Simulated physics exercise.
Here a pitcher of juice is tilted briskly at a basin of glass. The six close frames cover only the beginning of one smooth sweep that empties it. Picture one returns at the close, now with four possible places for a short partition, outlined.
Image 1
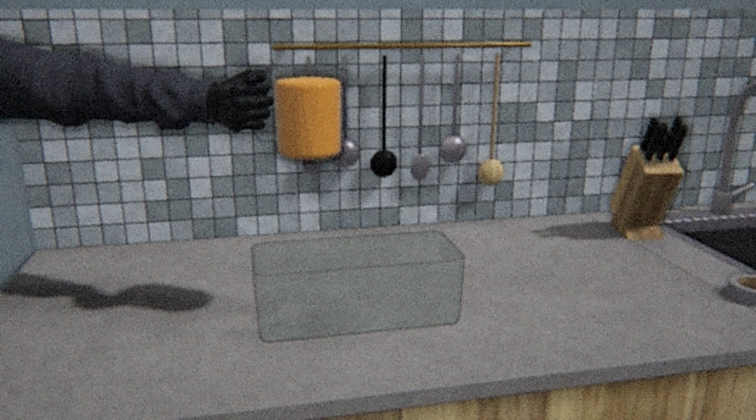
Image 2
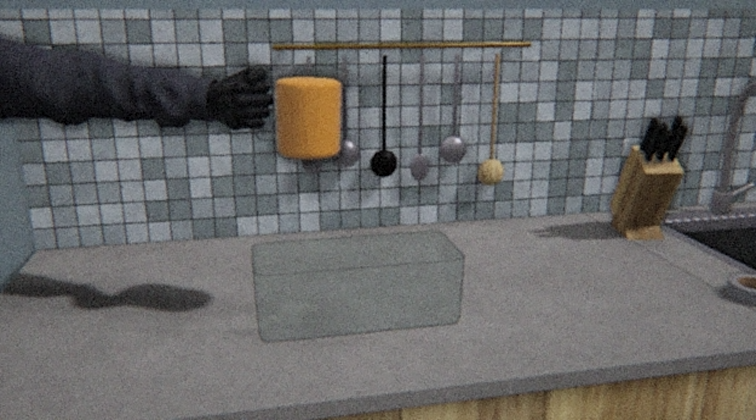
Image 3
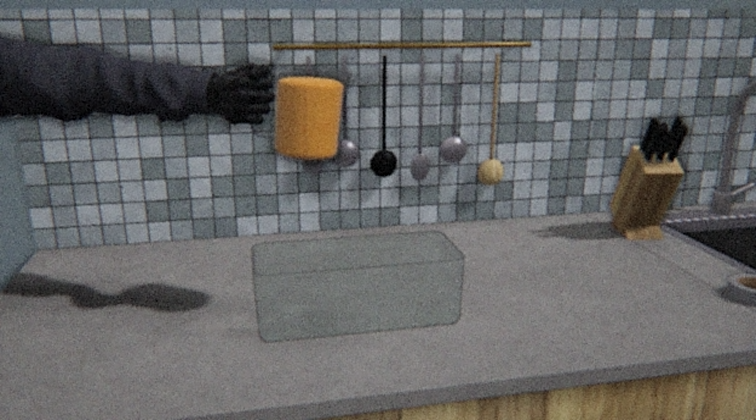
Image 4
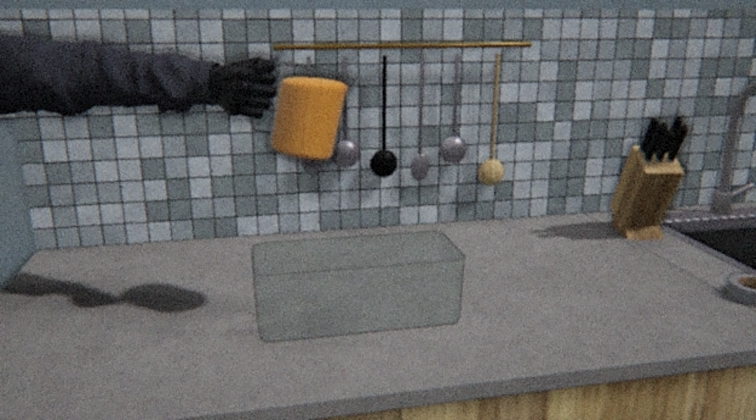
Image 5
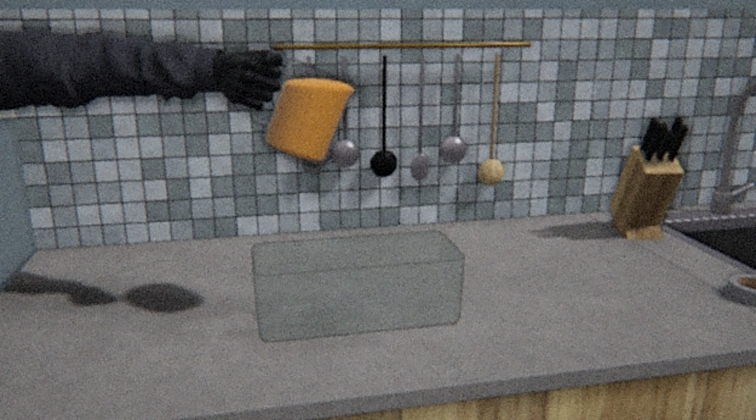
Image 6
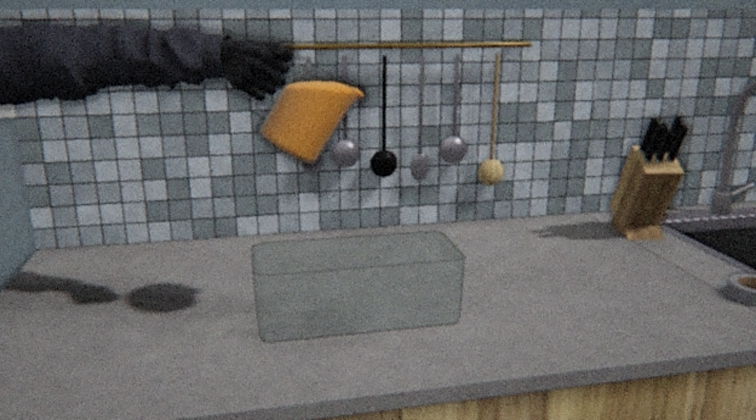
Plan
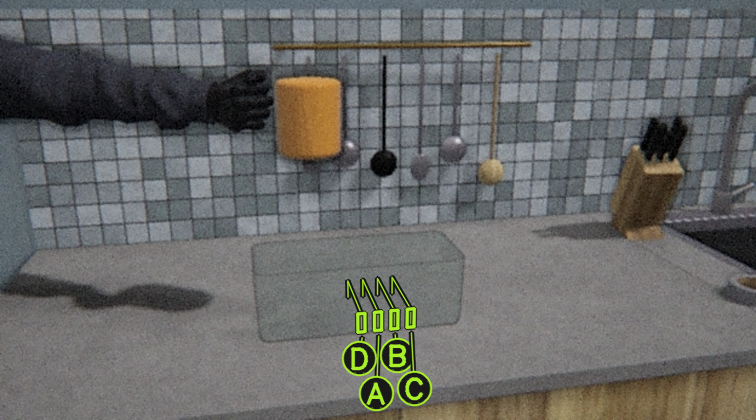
Above a kitchen counter with a glass basin, a black-gloved hand tilts an orange pitcher rightward.
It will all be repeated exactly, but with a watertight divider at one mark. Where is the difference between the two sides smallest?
Use slot C.
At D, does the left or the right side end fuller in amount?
The right side.
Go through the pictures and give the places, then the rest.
Upright, lip at (347, 69); basin from (259, 341) to (460, 321); nothing has left yet, in the first picture.
Upright, lip at (348, 70); nothing has left yet, in the second picture.
Tipped about 6°, lip at (351, 74); nothing has left yet, in the third picture.
Tipped about 13°, lip at (355, 79); nothing has left yet, in the fourth picture.
Tipped about 22°, lip at (359, 87); nothing has left yet, in the fifth picture.
Tipped about 33°, lip at (363, 97); nothing has left yet, in the sixth picture.
On the marked copy, A at (378, 335); B at (395, 334); C at (411, 332); D at (362, 337).
With A, about 24 % ends left of the wall and 70 % right of it; 6 % is lost outside.
With B, about 34 % ends left of the wall and 61 % right of it; 5 % is lost outside.
With C, about 49 % ends left of the wall and 47 % right of it; 4 % is lost outside.
With D, about 16 % ends left of the wall and 78 % right of it; 6 % is lost outside.
